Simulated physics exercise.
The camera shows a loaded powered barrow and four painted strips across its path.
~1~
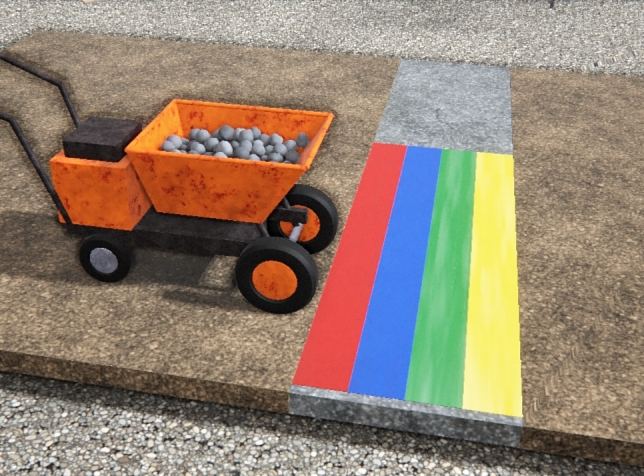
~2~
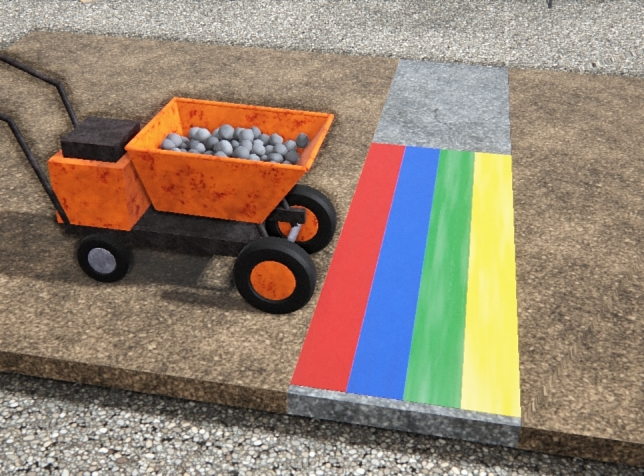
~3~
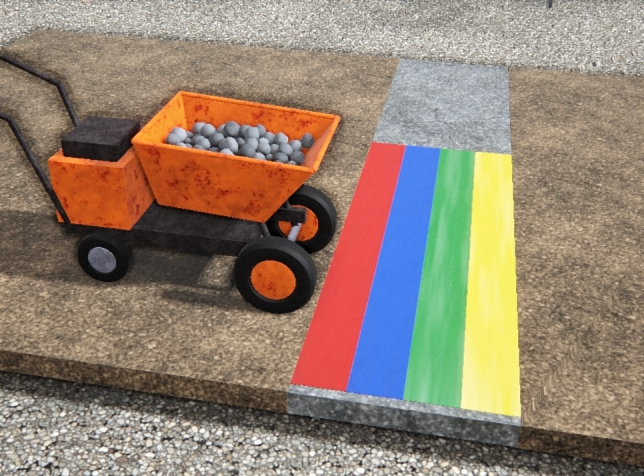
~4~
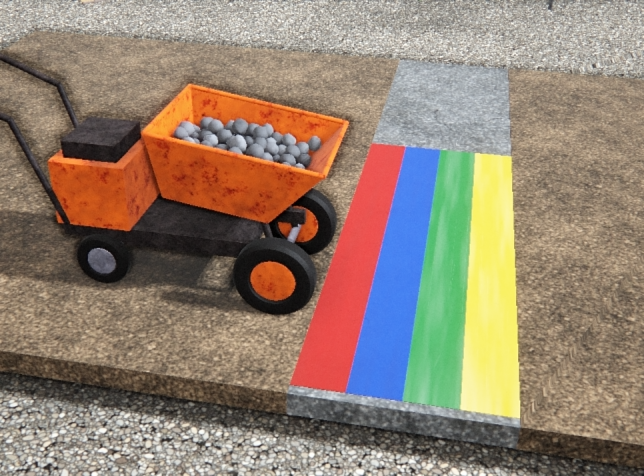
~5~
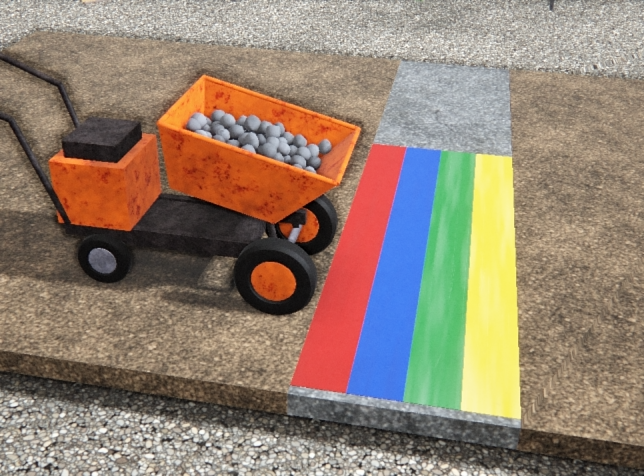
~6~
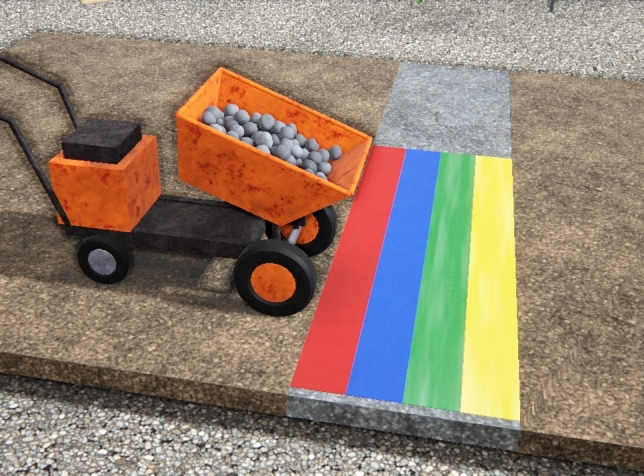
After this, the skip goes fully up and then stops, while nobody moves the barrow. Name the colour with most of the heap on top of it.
Green.
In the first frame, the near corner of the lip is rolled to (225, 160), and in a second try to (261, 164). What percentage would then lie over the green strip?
10 and 30 percent, in that order.
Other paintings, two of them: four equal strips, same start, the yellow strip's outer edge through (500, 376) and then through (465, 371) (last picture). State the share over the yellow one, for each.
Shares: Near 30 %; near 30 %.
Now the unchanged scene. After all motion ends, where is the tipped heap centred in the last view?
I'd say the middle ends up at about (453, 298).
Soon after the last picture, skip tipped steeply; all in the skip.
A little later, skip tipped right over; nearly all in the skip; a small part over the green strip; a stray few falling.
Later still, skip tipped right over; about a quarter in the skip; a small part over the blue strip; about a third over the green strip; about a quarter over the yellow strip; a small part off the paint.
By the end, skip tipped right over; a stray few in the skip; none over the red strip; about a quarter over the blue strip; about a third over the green strip; about a quarter over the yellow strip; a small part off the paint.
